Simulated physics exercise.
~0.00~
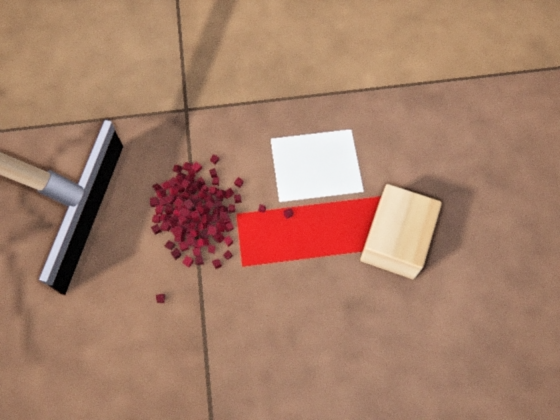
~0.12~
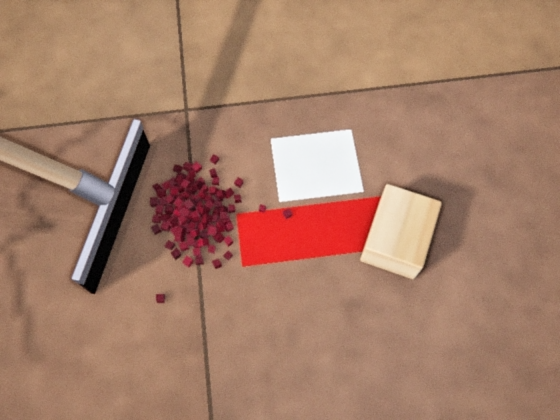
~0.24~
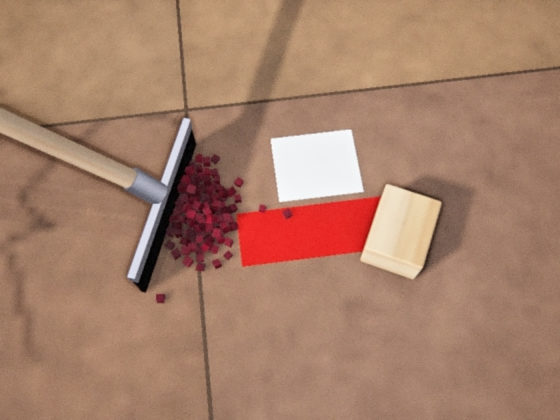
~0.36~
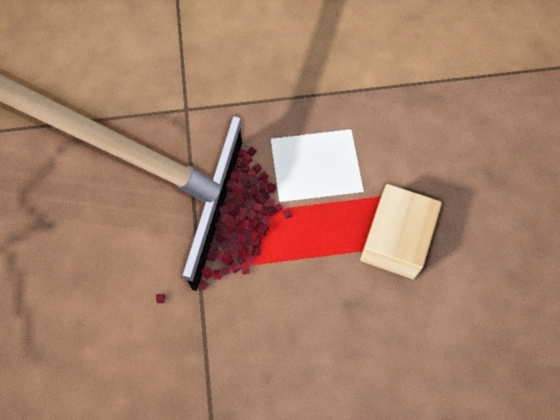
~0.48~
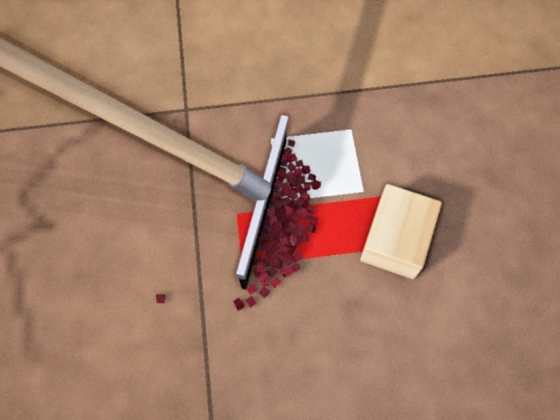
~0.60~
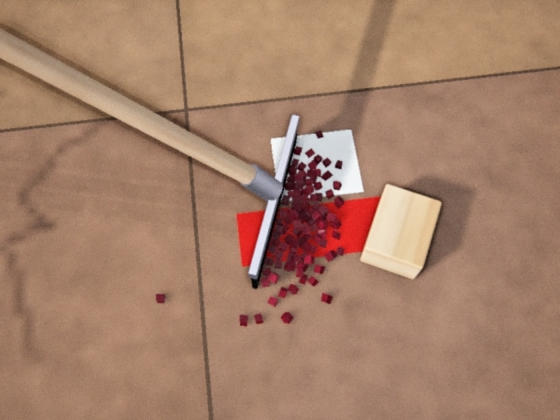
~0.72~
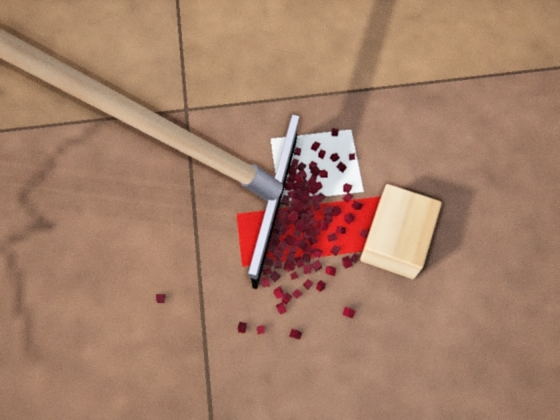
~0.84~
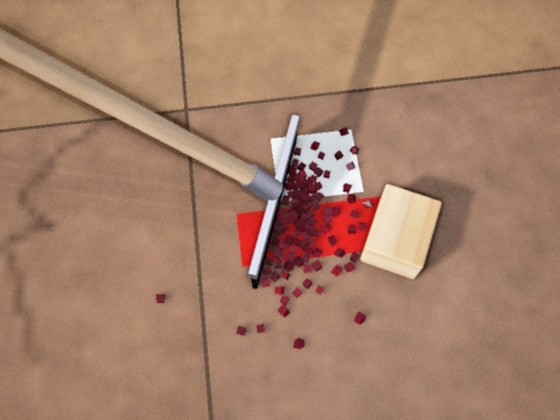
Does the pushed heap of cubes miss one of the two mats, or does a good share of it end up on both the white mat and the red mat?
A good share of the cubes ends up on both mats, with more on the red mat than on the white one.
At the start, a squeegee with a wooden handle stands to the left of a heap of dark red cubes, with a white mat, a red mat and a pale wooden block lying to the right. The blade moves right, meets the heap and packs the cubes against its front edge. It carries them over the mats, leaving one stray cube behind on the brown floor. The blade then stops over the left part of the mats, while the loosened cubes slide on a little and fan out. They end scattered over both mats and the floor below, and the block has not moved.
